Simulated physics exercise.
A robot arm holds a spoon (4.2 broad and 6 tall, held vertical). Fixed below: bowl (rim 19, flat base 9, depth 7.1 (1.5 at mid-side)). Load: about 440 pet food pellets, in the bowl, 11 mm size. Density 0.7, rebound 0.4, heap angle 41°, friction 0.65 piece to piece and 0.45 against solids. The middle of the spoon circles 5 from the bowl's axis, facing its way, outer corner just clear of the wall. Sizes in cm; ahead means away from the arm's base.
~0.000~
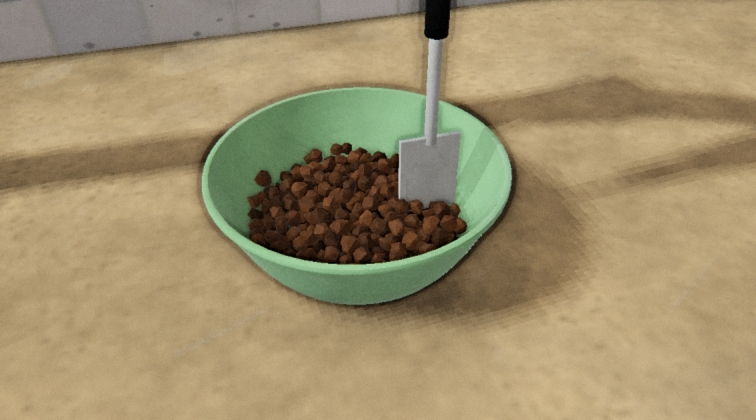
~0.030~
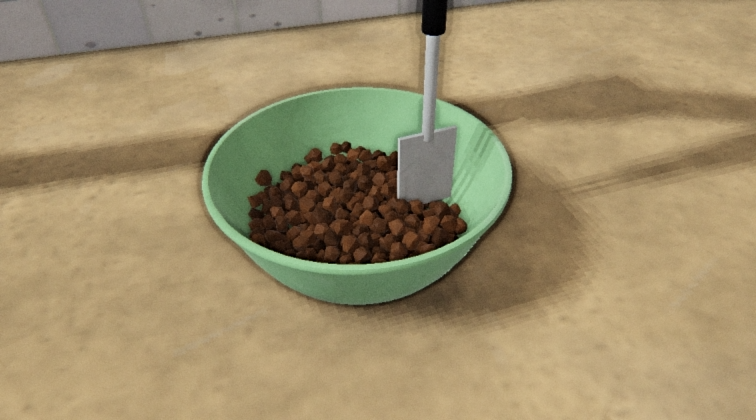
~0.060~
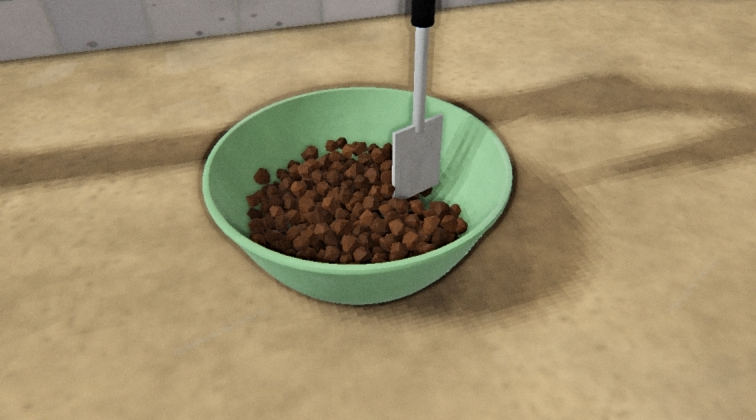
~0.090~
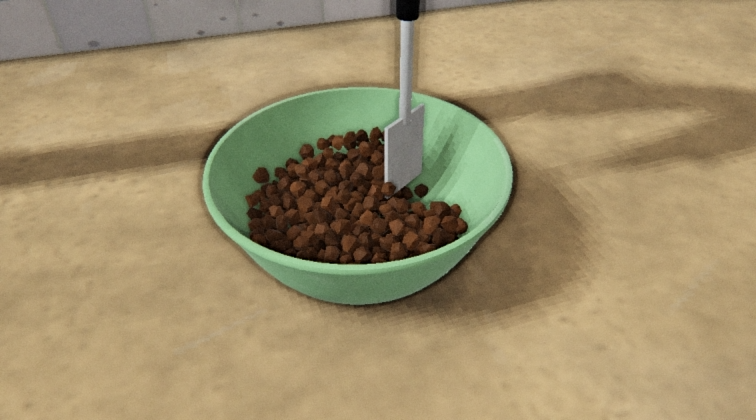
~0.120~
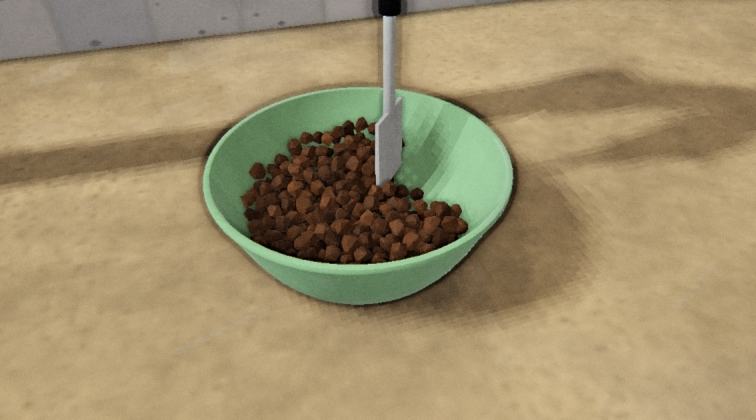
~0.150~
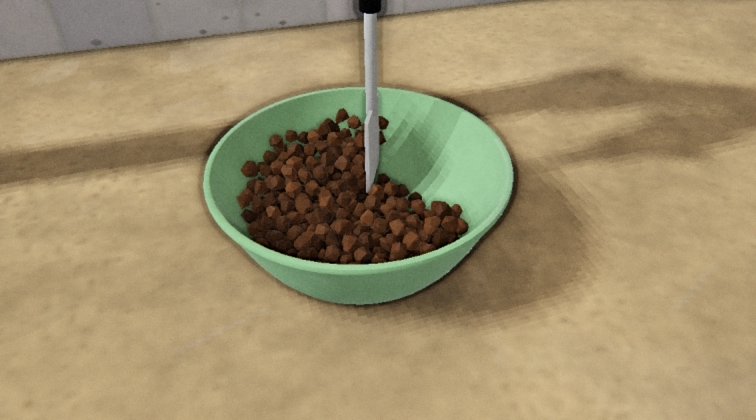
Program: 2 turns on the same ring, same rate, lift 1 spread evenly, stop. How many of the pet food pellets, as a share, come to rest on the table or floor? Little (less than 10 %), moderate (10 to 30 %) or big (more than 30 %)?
Share on the table or floor: Moderate (10 to 30 %).
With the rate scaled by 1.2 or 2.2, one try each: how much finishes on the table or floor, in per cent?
About 25 and 45 per cent.
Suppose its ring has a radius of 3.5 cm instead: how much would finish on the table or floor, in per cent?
Then about 5 per cent.
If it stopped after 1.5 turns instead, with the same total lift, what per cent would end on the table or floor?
In that case some 15 per cent.
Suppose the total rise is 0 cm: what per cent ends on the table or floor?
About 25 per cent.
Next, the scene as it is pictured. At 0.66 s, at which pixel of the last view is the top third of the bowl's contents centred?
Near (448, 169).
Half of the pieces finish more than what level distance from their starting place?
Some 8 cm.
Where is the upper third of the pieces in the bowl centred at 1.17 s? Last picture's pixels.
At about (340, 251).
After 0.66 s, 323° round, highest piece 9 above the table; 404 in the bowl, 32 on the table or floor, 7 in flight or on the tool.
After 1.17 s, 221° round, highest piece 9 above the table; 372 in the bowl, 66 on the table or floor, 5 in flight or on the tool.
After 1.63 s, 0° round, highest piece 7 above the table; 357 in the bowl, 86 on the table or floor.
After 2.33 s, 0° round, highest piece 7 above the table; 357 in the bowl, 86 on the table or floor.
In the end, 357 in the bowl, 86 on the table or floor. That is 19 % on the table or floor.
